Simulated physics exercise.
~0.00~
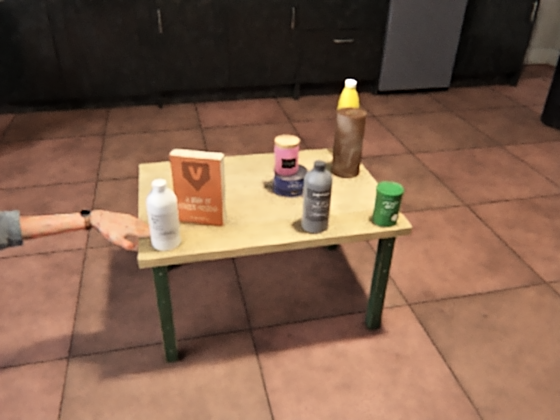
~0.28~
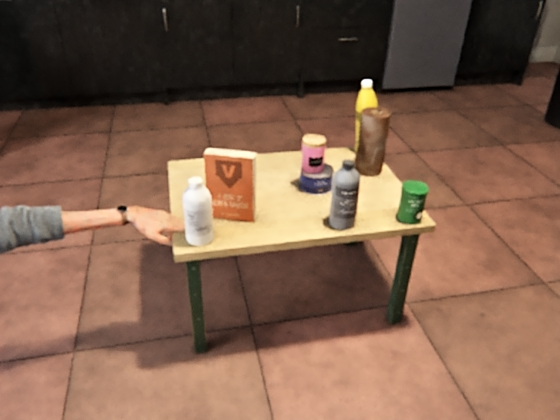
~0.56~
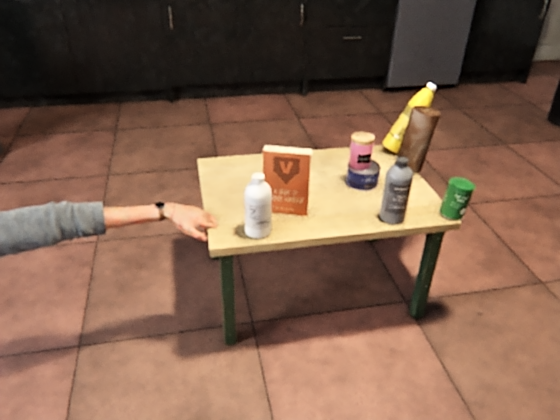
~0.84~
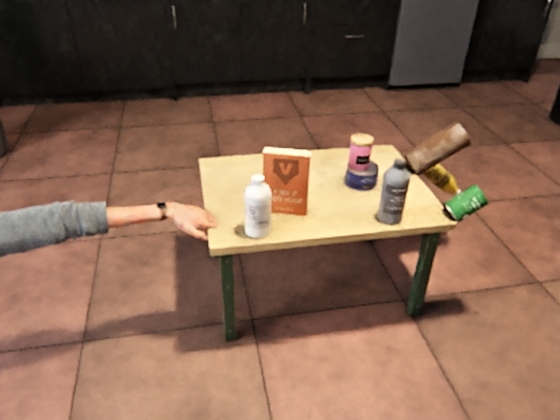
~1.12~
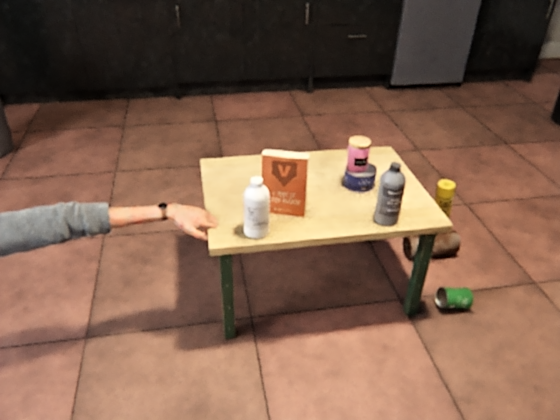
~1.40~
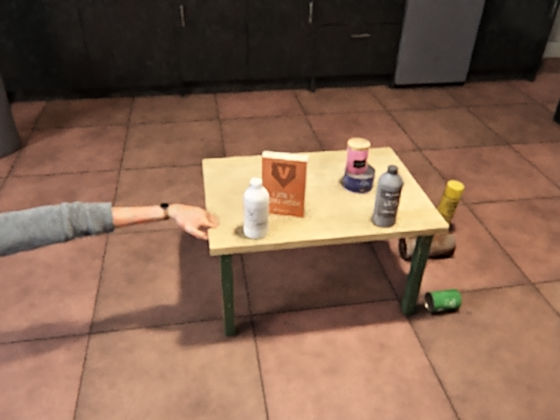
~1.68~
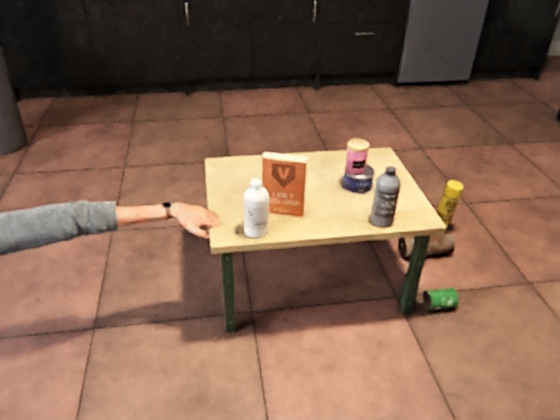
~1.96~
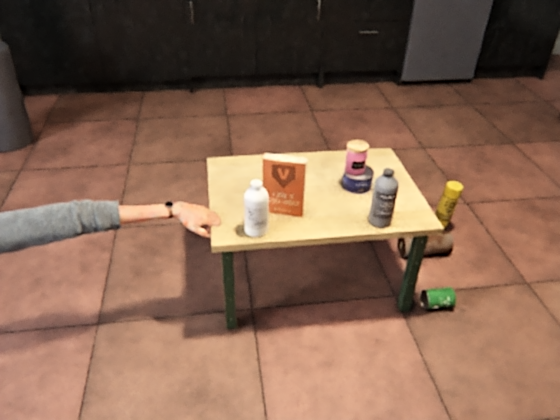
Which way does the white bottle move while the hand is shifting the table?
The white bottle moves to the right, travelling along with the table and staying upright.
